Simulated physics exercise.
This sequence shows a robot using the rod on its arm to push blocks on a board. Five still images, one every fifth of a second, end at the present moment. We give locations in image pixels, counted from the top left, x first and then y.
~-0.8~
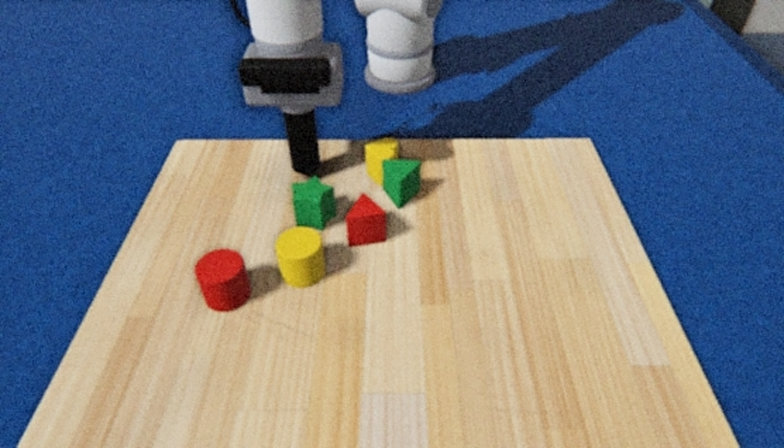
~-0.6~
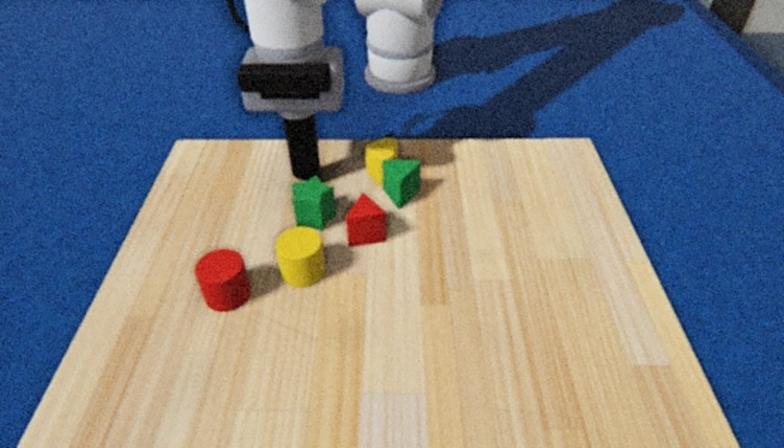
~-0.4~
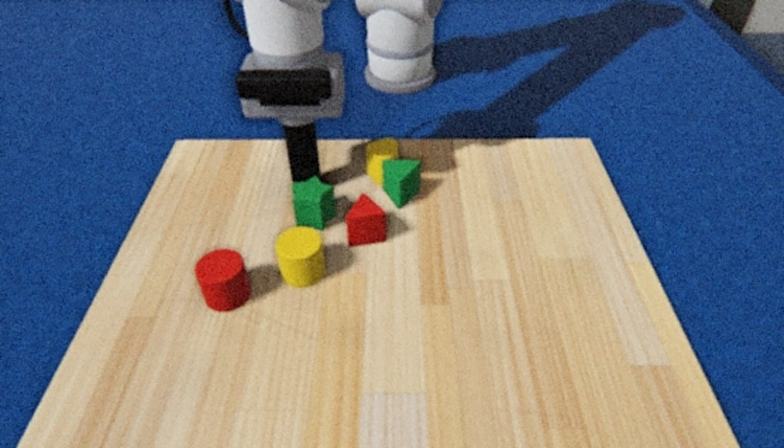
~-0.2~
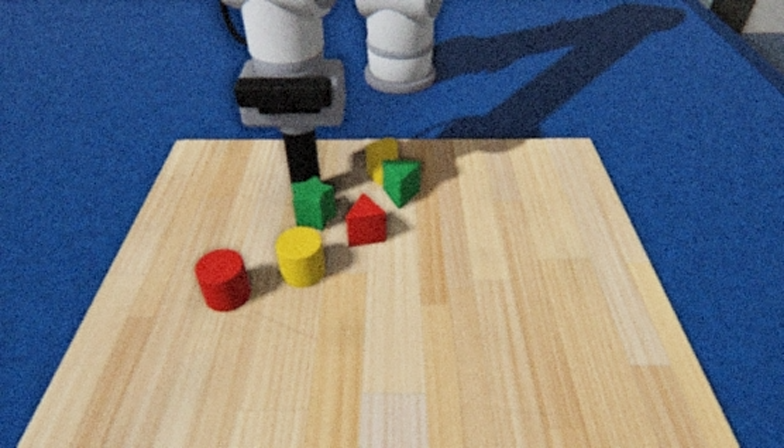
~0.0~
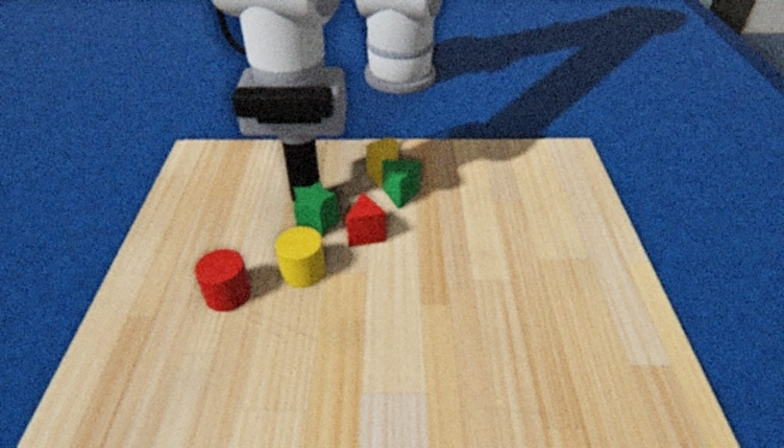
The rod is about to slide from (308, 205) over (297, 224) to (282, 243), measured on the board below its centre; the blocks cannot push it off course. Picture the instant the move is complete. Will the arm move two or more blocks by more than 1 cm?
No.
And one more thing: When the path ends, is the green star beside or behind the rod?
Yes
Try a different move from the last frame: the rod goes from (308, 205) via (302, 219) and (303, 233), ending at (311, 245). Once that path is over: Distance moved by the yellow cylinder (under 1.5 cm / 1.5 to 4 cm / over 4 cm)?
It travels between 1.5 and 4 cm.
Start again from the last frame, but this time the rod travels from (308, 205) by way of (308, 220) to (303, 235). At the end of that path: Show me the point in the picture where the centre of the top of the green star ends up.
About (312, 225).
The first path, step by step. Halfway along, rod (295, 215); green star (314, 209), turned 25° anticlockwise.
At the end, rod (280, 234); red cylinder unmoved; yellow cylinder (300, 244); green star (314, 213), turned 55° anticlockwise.
